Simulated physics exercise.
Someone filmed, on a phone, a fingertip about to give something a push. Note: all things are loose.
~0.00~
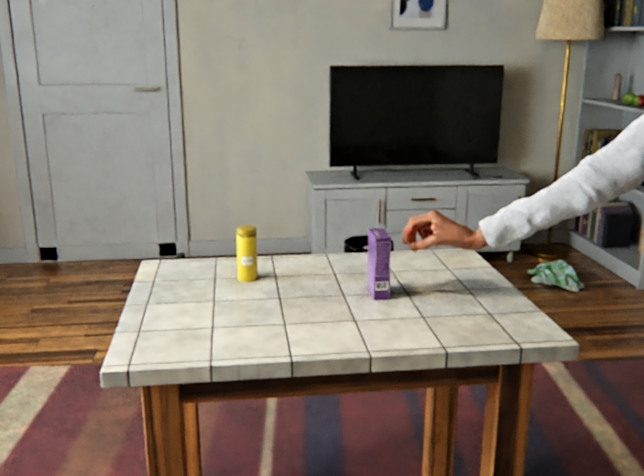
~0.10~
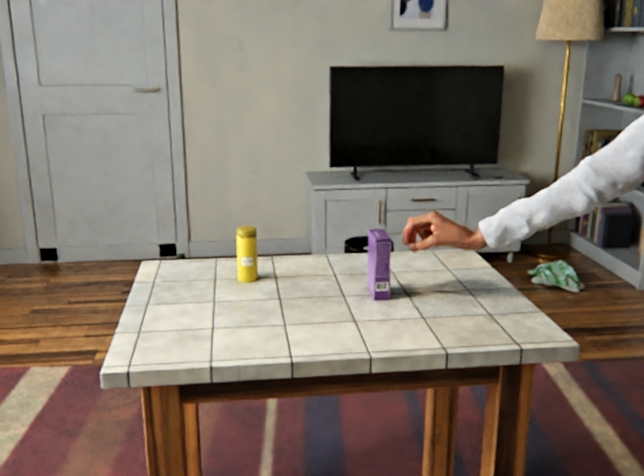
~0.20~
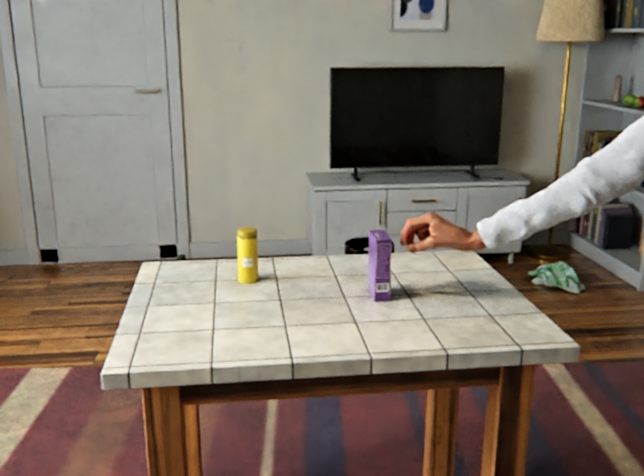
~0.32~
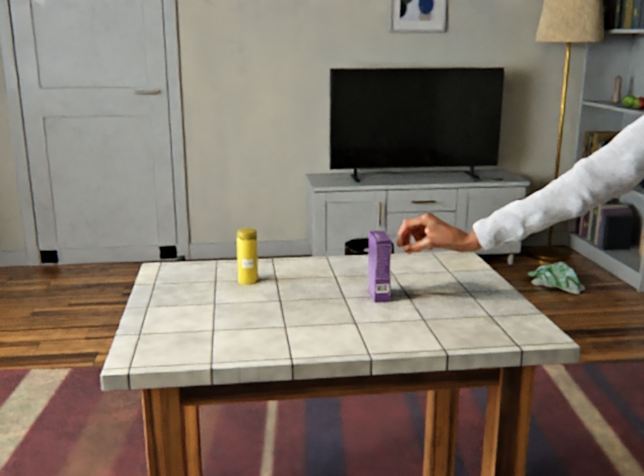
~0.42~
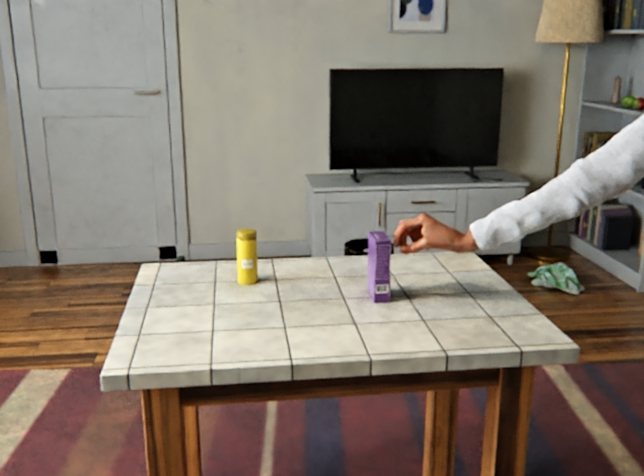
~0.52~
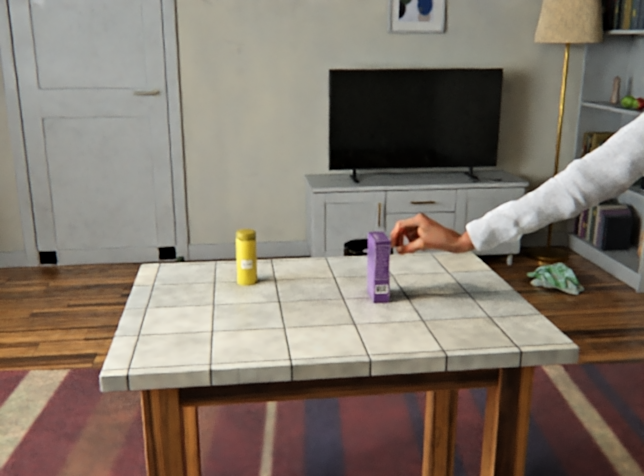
A hand in a white sleeve hovered beside a purple packet on a tiled table and edged slightly left toward it, while the packet and the yellow container to its left stayed essentially still.
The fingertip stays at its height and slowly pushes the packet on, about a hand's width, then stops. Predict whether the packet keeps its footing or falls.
It is going to give way and fall.
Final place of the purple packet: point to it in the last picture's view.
Around (336, 292).
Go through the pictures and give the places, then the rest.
Purple packet (379, 264), in the first picture.
Purple packet (379, 264), in the second picture.
Purple packet (380, 265), in the third picture.
Purple packet (379, 266), in the fourth picture.
Purple packet (379, 267), in the fifth picture.
Purple packet (378, 267), in the sixth picture.
By 1.22 s, purple packet tilted by 16° near (370, 267).
By 1.52 s, purple packet tilted by 63° near (345, 278).
By 1.72 s, purple packet on its side near (336, 292).
When it is over (3.0 s), lying over on the table, purple packet. End places, in pixels of the last picture, purple packet near (336, 292).
